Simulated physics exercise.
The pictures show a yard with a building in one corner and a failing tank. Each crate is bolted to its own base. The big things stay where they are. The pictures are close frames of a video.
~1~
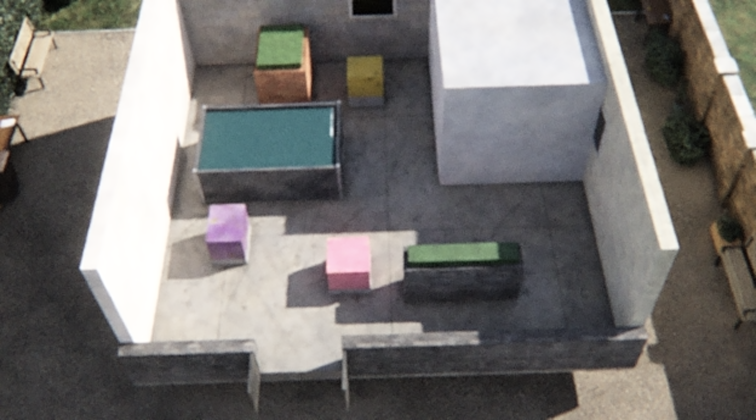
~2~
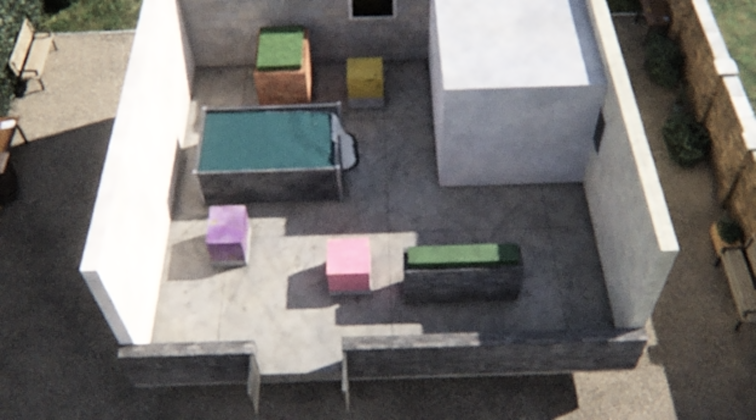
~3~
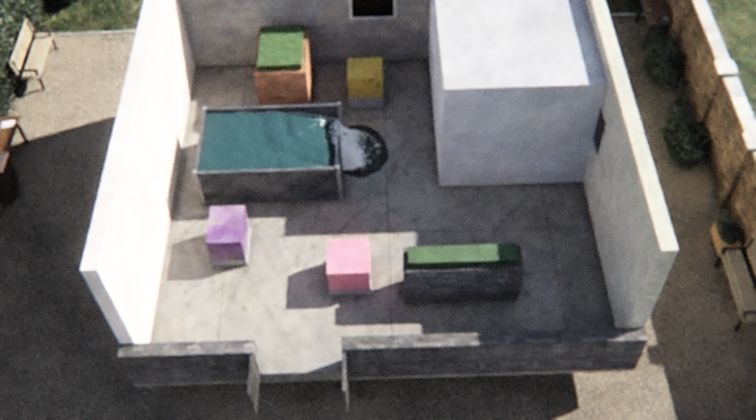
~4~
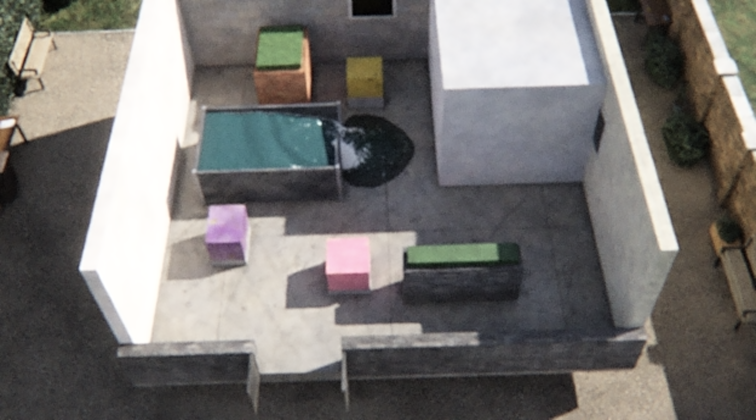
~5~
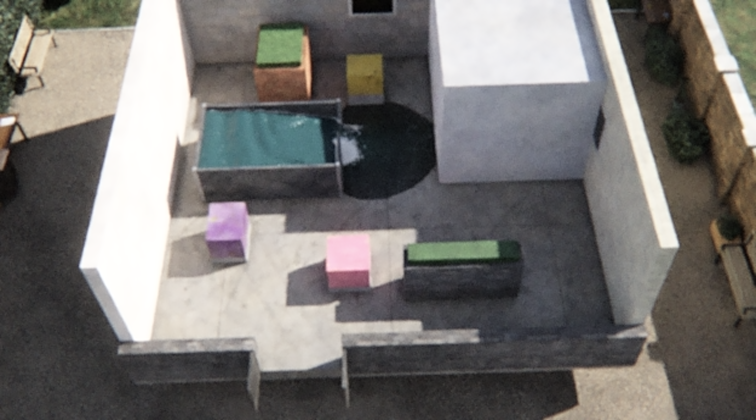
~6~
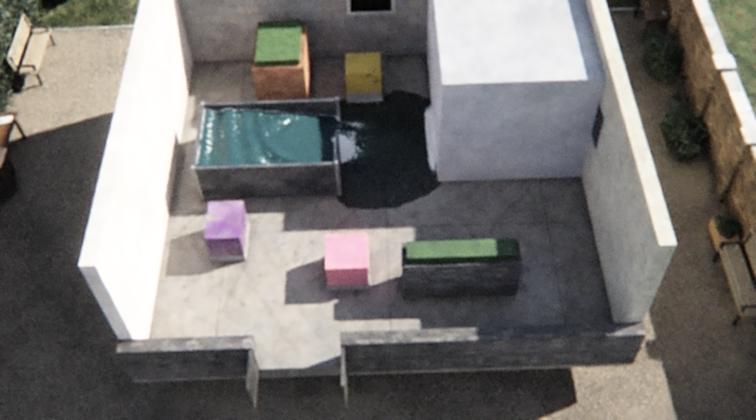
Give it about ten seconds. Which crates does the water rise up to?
One by one: The pink crate is wetted; the purple crate escapes dry; the yellow crate escapes dry.
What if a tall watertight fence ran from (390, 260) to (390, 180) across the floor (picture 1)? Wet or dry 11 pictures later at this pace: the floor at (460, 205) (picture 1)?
Answer: Covered.
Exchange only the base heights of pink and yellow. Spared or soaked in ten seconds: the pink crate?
One by one: The pink crate keeps dry.
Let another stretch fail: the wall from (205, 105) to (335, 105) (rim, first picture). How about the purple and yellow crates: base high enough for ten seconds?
Then: Purple crate remains dry, yellow crate ends up wet.
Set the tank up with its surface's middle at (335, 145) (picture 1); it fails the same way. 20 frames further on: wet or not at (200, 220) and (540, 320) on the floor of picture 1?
In that order: Not flooded, no water.
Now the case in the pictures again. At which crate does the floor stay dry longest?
It is the purple-painted one.
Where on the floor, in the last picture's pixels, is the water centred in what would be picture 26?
Close to (336, 151).
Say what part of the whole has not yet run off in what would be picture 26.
Close to 100 %.
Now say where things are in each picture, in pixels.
The water tank at (270, 139) is whole and still, in the first frame.
The front is at (349, 167), out from the gap at (339, 142), in the second frame.
The front is at (382, 159), out from the gap at (339, 143), in the third frame.
Water pours out at (339, 143) and has run to (409, 156), in the fourth frame.
The front is at (434, 128), out from the gap at (339, 140), in the fifth frame.
Water pours out at (338, 138) and has run to (430, 104), in the sixth frame.
A moment on, water covers 15 % of the floor; the pink crate not reached, the purple crate not reached, the yellow crate water round its plinth.
Next, water covers 25 % of the floor; the pink crate water round its plinth, the purple crate not reached, the yellow crate water round its plinth.
Then, water covers 45 % of the floor; the pink crate water round its plinth, the purple crate not reached, the yellow crate water round its plinth.
Later, water covers 75 % of the floor; the pink crate water round its plinth, the purple crate water round its plinth, the yellow crate water round its plinth.
In the end, water covers 100 % of the floor; the pink crate was topped, the purple crate stayed above the water, the yellow crate stayed above the water.
